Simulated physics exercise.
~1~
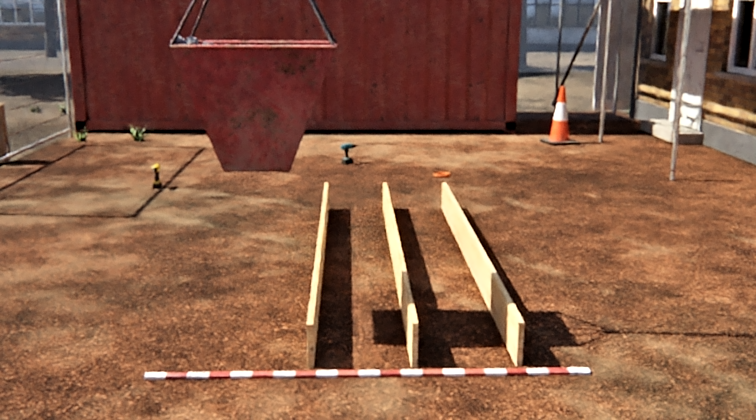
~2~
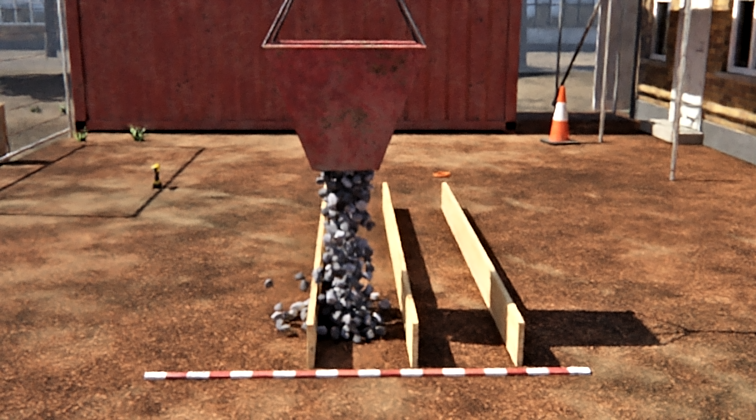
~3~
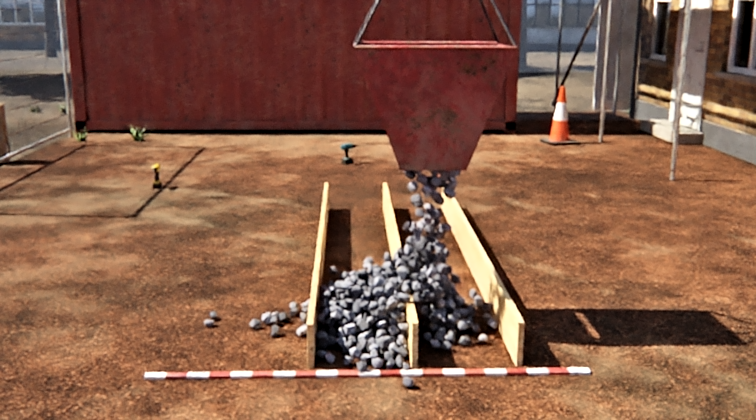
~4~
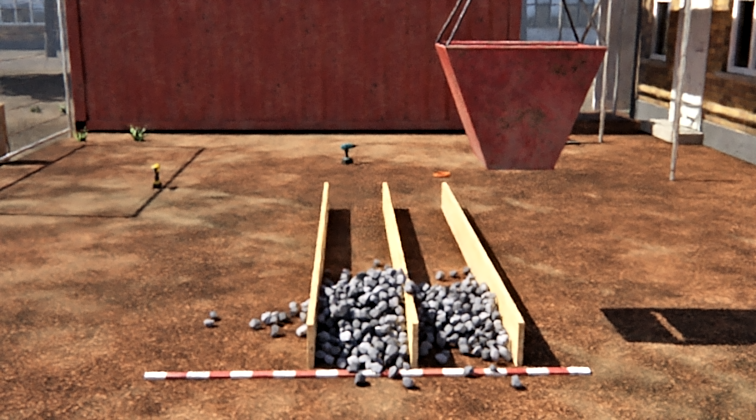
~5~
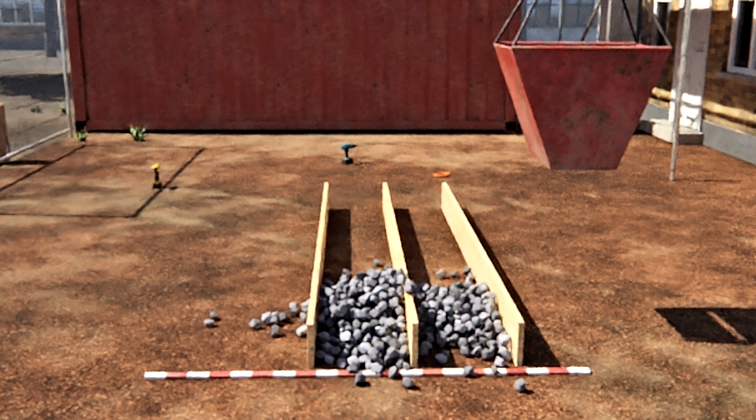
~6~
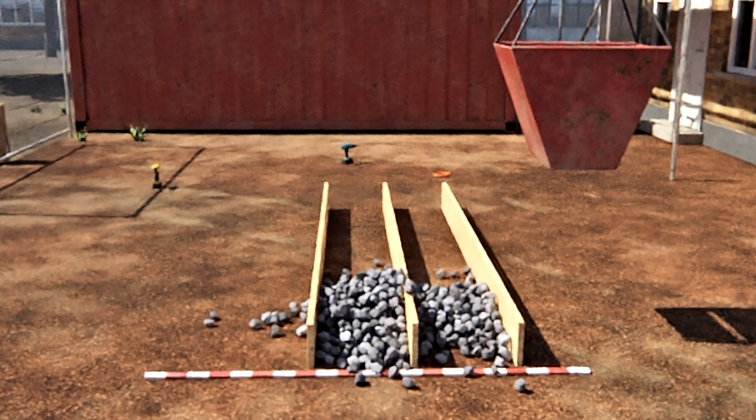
In this clip, a red skip moves rightwards above three wooden boards on brown ground, pouring grey stones from its bottom until empty. It stops at the right, leaving most stones in the left bay, fewer in the right bay, and a few scattered outside.
